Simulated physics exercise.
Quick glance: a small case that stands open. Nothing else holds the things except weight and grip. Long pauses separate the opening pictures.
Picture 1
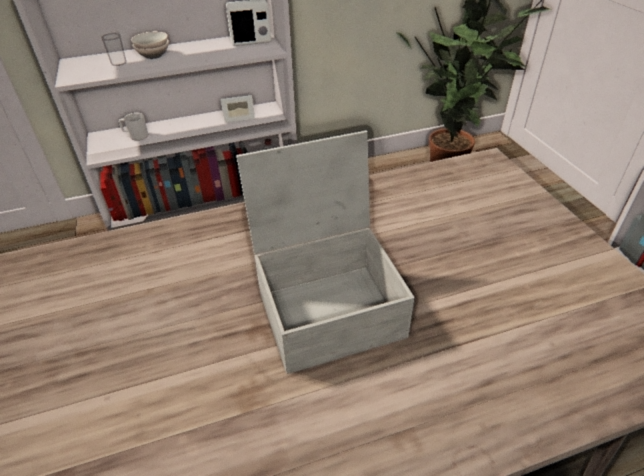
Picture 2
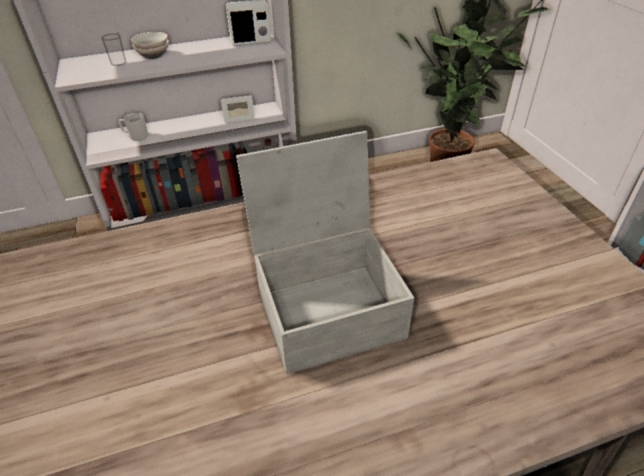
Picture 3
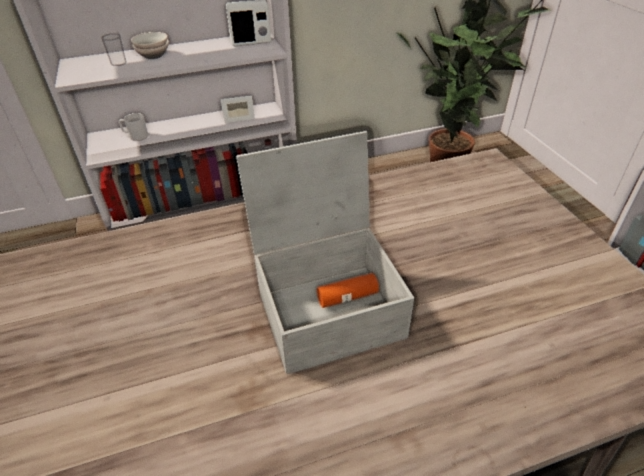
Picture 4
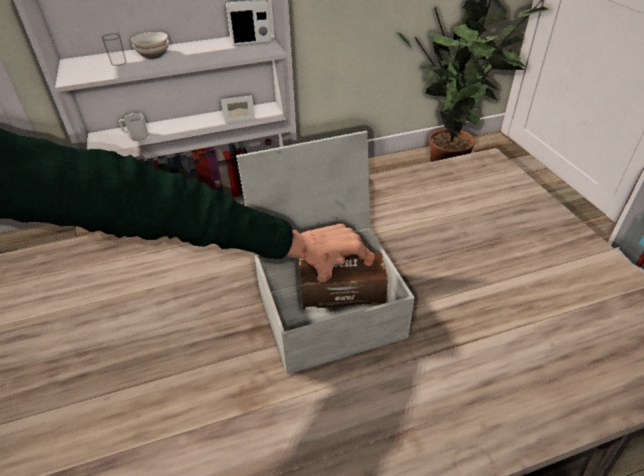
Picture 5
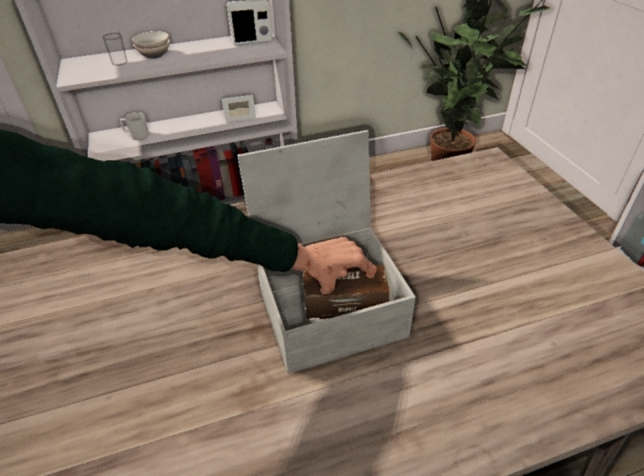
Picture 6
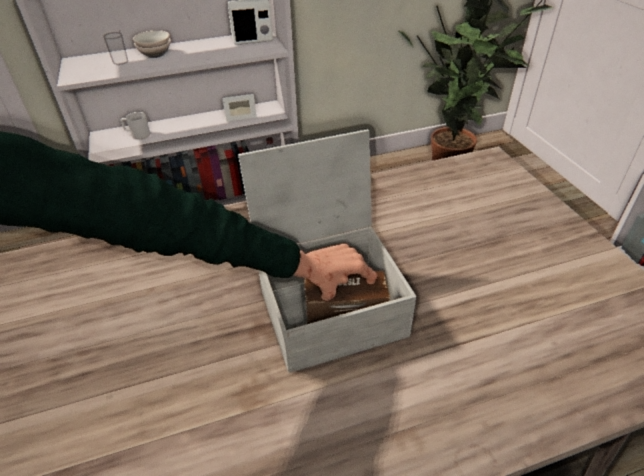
At the start, a small, pale grey box stands open and empty on a wooden table. An orange cylinder then appears lying inside it. Next, a hand in a dark green sleeve reaches in from the left, holding a brown container, and lowers it slightly into the box, still gripping it.
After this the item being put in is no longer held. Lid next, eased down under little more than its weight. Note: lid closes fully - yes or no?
Yes.
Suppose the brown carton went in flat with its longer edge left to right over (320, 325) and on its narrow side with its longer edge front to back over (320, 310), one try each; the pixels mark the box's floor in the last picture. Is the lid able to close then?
On the first go the lid settles shut, and on the second go it settles shut.
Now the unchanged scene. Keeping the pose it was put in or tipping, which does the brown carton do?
At the finish it holds its orientation.
Then, 1.40 s after the last picture, lid 78° above the rim; brown carton slid a little near (346, 314).
Then, 1.80 s after the last picture, lid 33° above the rim; brown carton slid a little near (346, 314).
At rest, lid shut; moved from the start, brown carton; orange shaker in place. Seen from the same camera at the end, brown carton near (346, 314).
